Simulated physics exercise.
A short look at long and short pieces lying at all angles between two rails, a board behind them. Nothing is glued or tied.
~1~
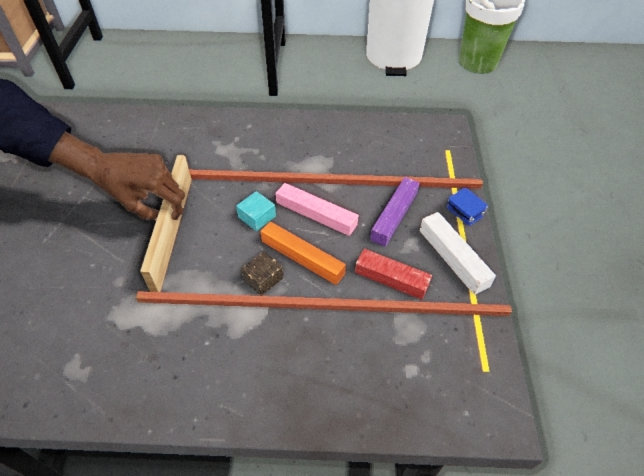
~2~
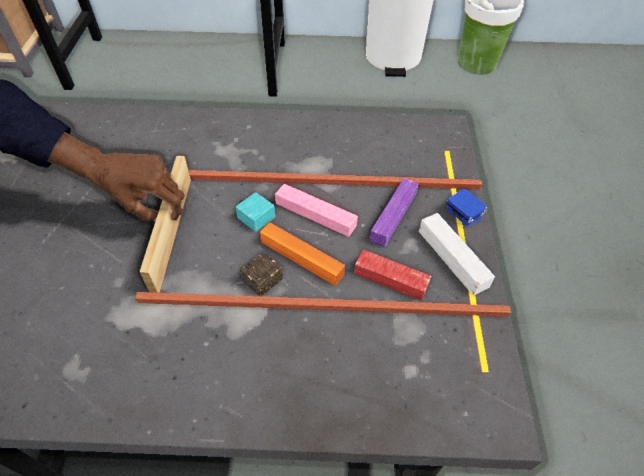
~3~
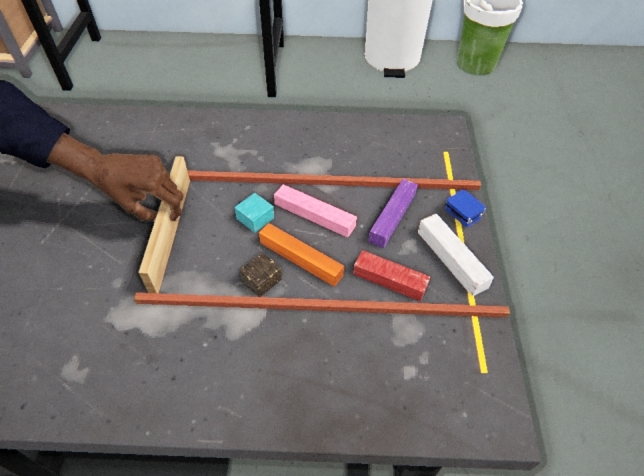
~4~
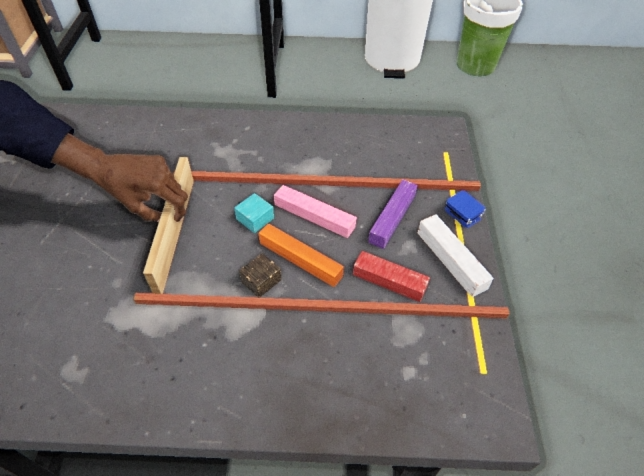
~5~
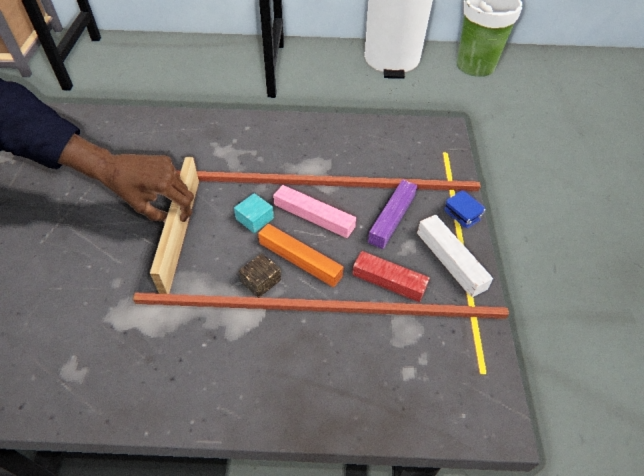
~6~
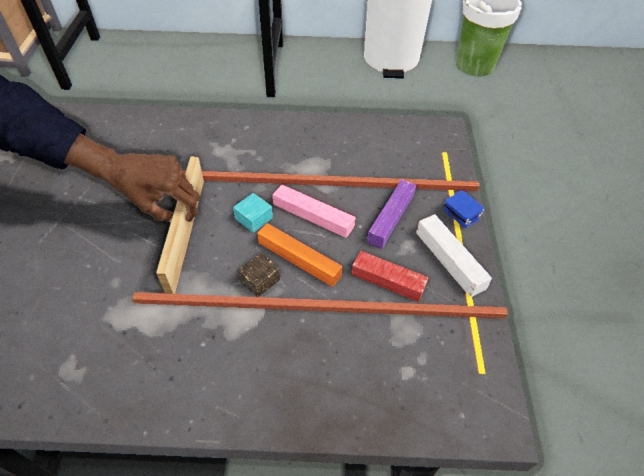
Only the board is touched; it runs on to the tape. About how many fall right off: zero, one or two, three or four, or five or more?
Outcome: The number that fall off is five or more.
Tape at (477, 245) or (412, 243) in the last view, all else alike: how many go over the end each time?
In that order 8 and 1.
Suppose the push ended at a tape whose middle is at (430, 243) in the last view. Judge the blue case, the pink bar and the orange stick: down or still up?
The blue case comes down, the pink bar stays on, the orange stick survives.
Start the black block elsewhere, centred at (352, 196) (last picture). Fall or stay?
From there it goes over.
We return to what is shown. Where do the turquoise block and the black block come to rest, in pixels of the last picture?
Near (480, 225) and (490, 284).
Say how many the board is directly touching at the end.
2 of them.
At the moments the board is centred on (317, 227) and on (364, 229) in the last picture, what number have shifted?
First 6, then 8.
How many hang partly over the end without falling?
The number is 2.
Soon after, none off yet; blue case at rest near (463, 210); white bar at rest near (452, 254); purple bar at rest near (392, 213).
After that, none off yet; blue case at rest near (463, 210); white bar displaced a little near (462, 254); purple bar displaced a little near (422, 216).
And then, one off so far; blue case displaced about its own width near (484, 202); white bar on its side near (507, 292); purple bar displaced about its own width near (471, 211).
In the end, the number that fall off is five or more; gone, orange stick, pink bar, red bar, purple bar, white bar and blue case.
